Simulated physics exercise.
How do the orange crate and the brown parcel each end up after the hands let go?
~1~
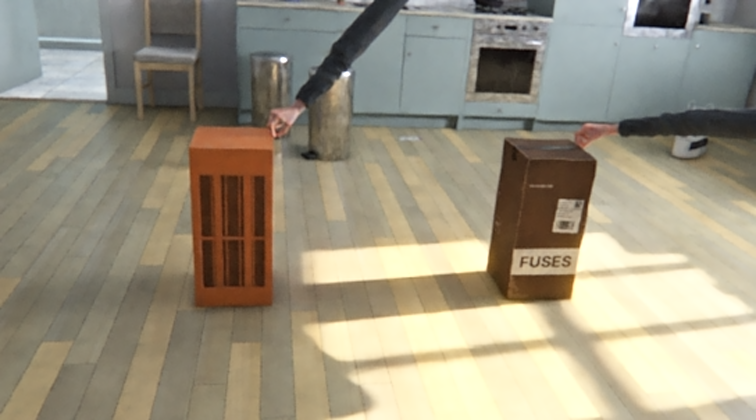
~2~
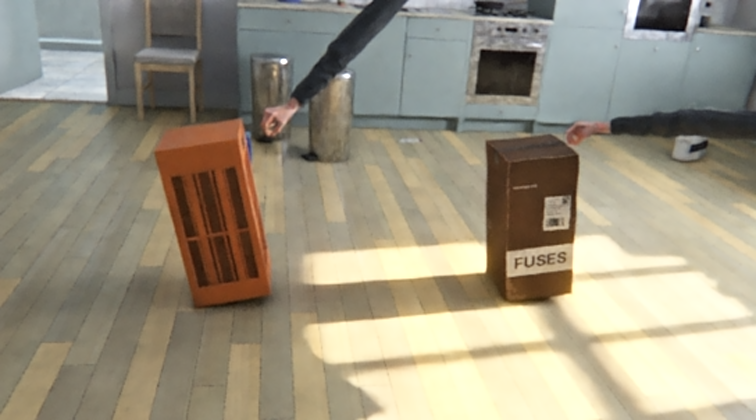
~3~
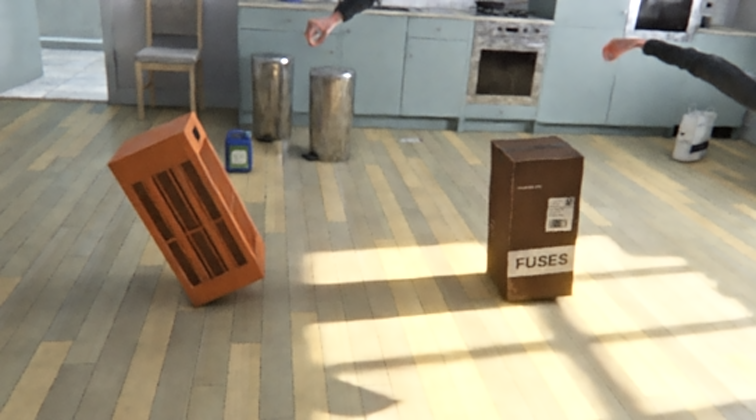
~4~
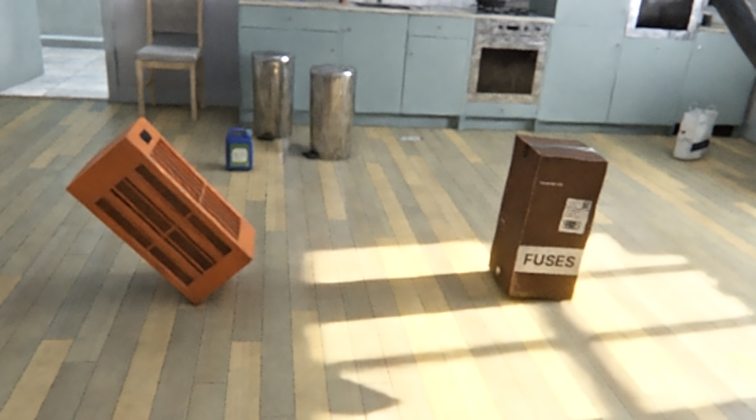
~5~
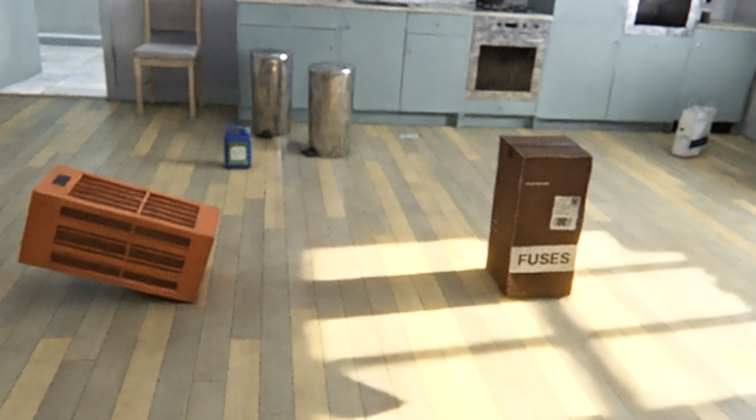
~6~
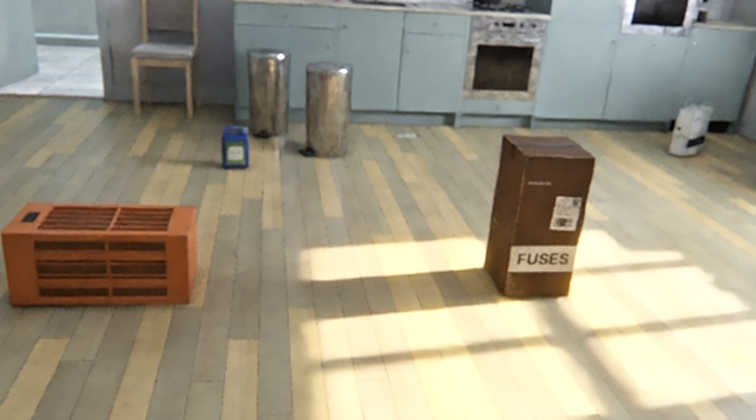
The orange crate ends up lying on its side, while the brown parcel settles back on its base and stays upright.
An orange crate and a brown parcel labelled FUSES are pushed near their tops by two hands, which then draw back; the crate tips left and topples onto its side, while the parcel rocks slightly and settles upright on the wooden floor.
